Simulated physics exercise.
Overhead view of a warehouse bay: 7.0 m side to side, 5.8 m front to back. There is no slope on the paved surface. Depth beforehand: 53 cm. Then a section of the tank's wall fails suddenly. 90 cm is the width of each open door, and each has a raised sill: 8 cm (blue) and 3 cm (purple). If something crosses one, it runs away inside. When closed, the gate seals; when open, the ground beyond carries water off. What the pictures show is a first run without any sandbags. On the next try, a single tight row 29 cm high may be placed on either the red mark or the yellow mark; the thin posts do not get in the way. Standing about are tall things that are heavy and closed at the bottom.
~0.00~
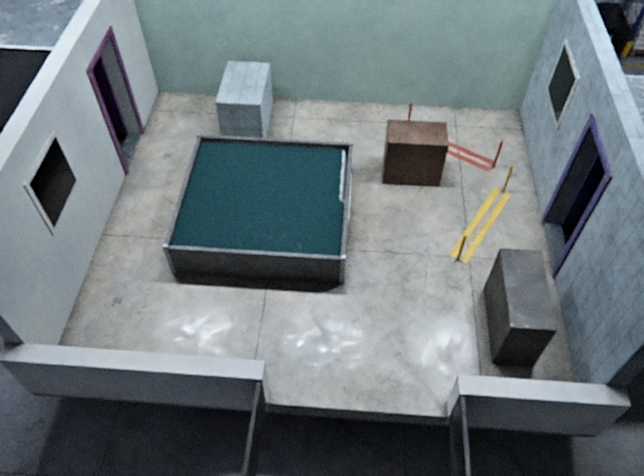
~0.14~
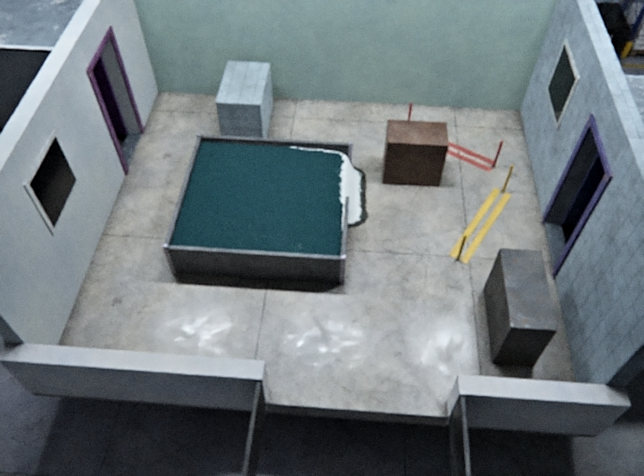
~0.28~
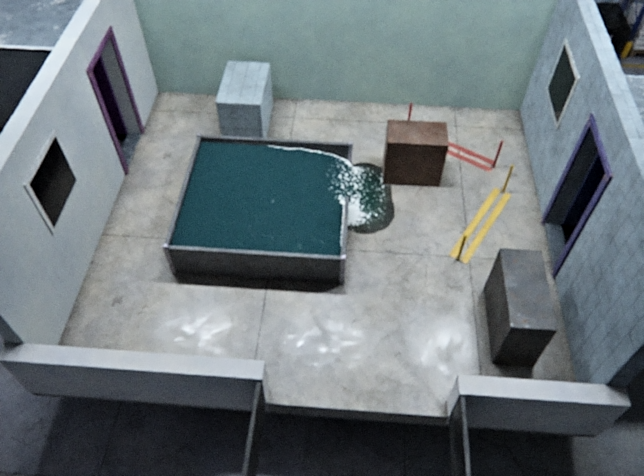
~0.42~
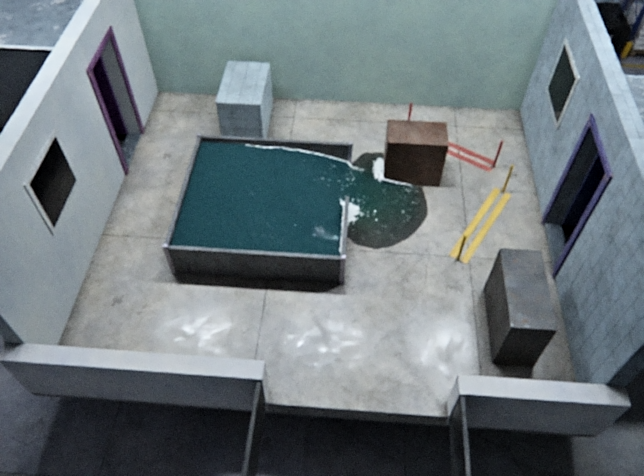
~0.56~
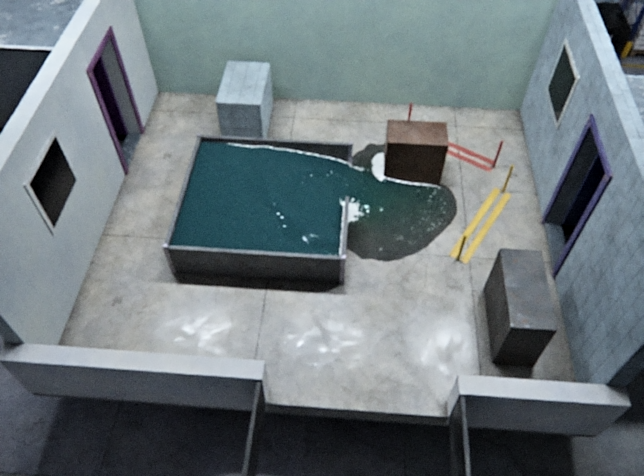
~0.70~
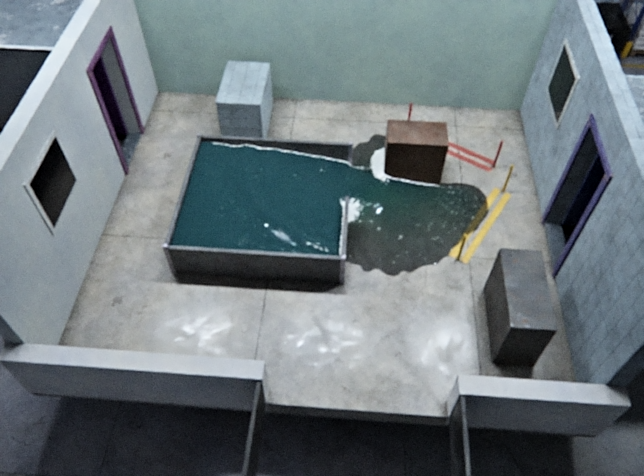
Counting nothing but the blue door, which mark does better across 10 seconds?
Yellow.
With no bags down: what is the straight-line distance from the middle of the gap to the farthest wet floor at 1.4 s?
I'd say close to 3.2 m.
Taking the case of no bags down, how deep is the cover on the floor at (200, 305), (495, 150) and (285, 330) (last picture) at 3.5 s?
About 0, 4, 0 cm.
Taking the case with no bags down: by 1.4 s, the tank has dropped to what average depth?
Depth works out to some 42 centimetres, on average.
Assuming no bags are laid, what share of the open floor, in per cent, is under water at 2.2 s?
Wet fraction: Around 30 %.
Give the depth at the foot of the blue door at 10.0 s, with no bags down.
11.5 cm.
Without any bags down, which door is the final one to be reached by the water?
It is the purple one.
After 1.4 s water covers 25 % of the floor and is deepest (41 cm) near (380, 181) in the run without bags; in at the blue door, 1 L with no bags, 2 L with the row on red, 0 L on yellow.
After 2.2 s water covers 30 % of the floor and is deepest (37 cm) near (380, 181) in the run without bags; in at the blue door, 50 L with no bags, 58 L with the row on red, 0 L on yellow.
After 3.5 s water covers 45 % of the floor and is deepest (25 cm) near (380, 181) in the run without bags; in at the blue door, 162 L with no bags, 173 L with the row on red, 0 L on yellow.
After 6.0 s water covers 70 % of the floor and is deepest (19 cm) near (380, 181) in the run without bags; in at the blue door, 259 L with no bags, 265 L with the row on red, 0 L on yellow.
After 10.0 s water covers 100 % of the floor and is deepest (14 cm) near (277, 106) in the run without bags; in at the blue door, 337 L with no bags, 317 L with the row on red, 0 L on yellow.
